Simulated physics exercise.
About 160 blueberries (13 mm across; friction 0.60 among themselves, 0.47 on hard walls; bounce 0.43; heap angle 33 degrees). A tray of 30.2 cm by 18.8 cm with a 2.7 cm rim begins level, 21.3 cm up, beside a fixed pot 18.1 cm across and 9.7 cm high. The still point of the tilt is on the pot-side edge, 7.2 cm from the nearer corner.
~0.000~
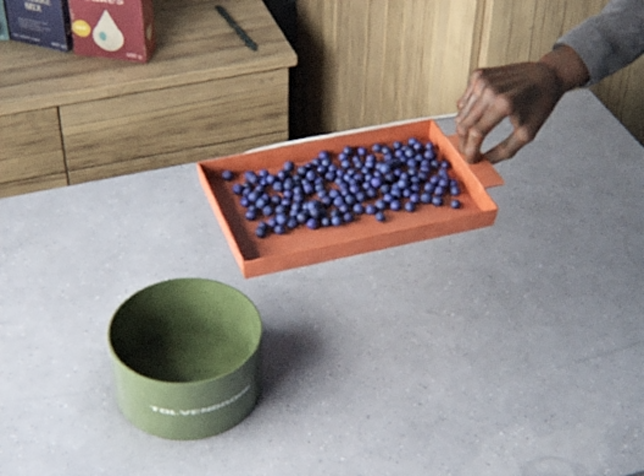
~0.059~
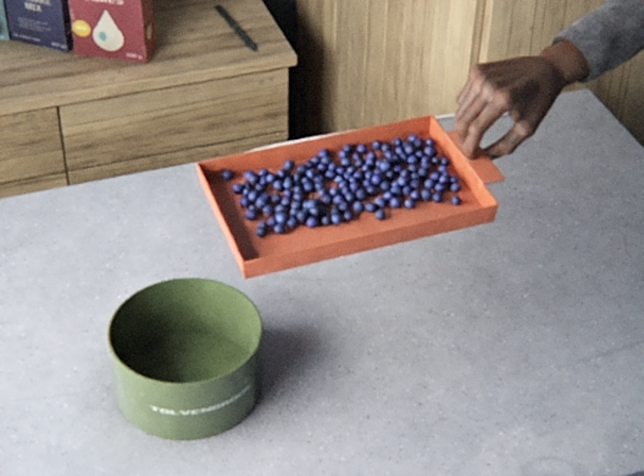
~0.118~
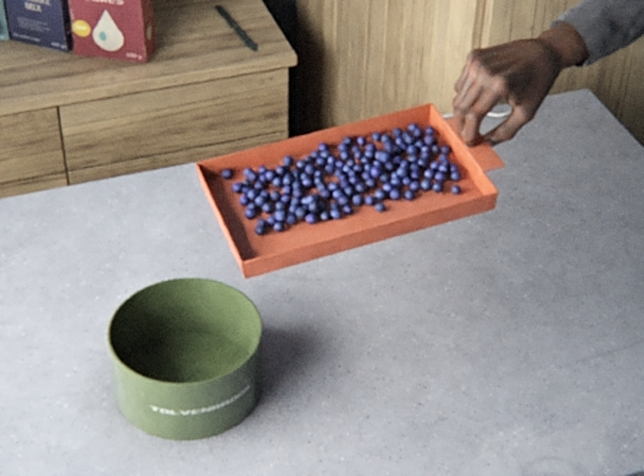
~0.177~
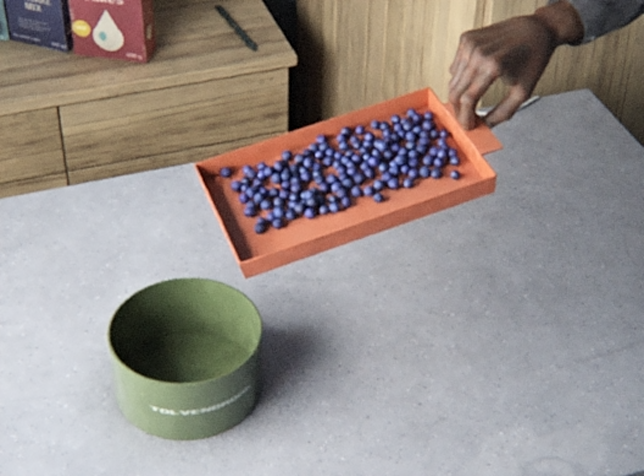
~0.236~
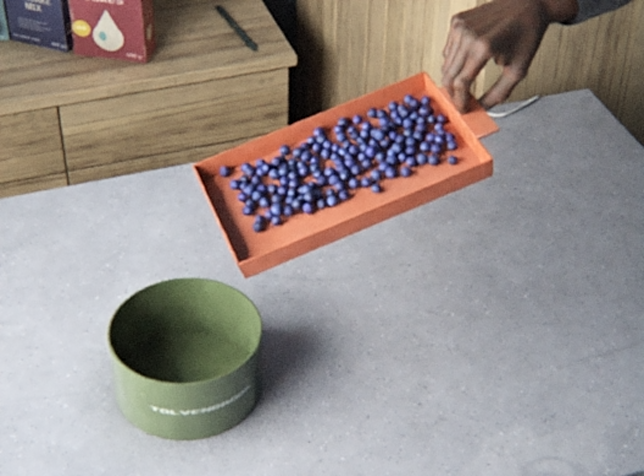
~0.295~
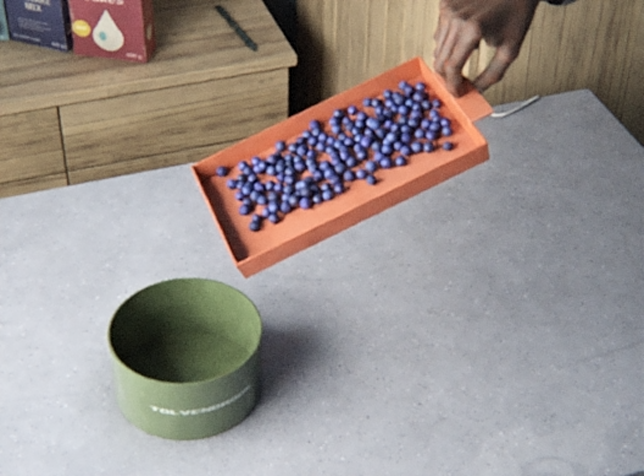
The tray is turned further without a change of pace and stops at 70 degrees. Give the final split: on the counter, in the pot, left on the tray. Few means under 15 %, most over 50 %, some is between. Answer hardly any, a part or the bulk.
Counter hardly any, pot hardly any, tray the bulk.
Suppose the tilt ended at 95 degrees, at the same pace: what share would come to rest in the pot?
In that case some 75 per cent.
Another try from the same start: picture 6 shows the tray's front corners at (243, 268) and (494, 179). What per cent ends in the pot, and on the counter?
Pot 0, counter 0.
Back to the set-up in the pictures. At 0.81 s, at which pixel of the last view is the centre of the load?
At about (235, 176).
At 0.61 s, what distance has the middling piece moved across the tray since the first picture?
Some 8 cm.
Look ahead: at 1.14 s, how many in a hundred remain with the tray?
Some 95 per cent of the load.
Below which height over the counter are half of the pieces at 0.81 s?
Roughly 26 cm.
Then, at 0.61 s, tilt 45 degrees; the tray holds 100 %, the pot 0 %.
After 0.81 s, tilt 61 degrees; the tray holds 100 %, the pot 0 %.
After 1.14 s, tilt 70 degrees; the tray holds 95 %, the pot 0 %.
At rest (1.7 s), counter 5 %, pot 0 %, tray 95 %.
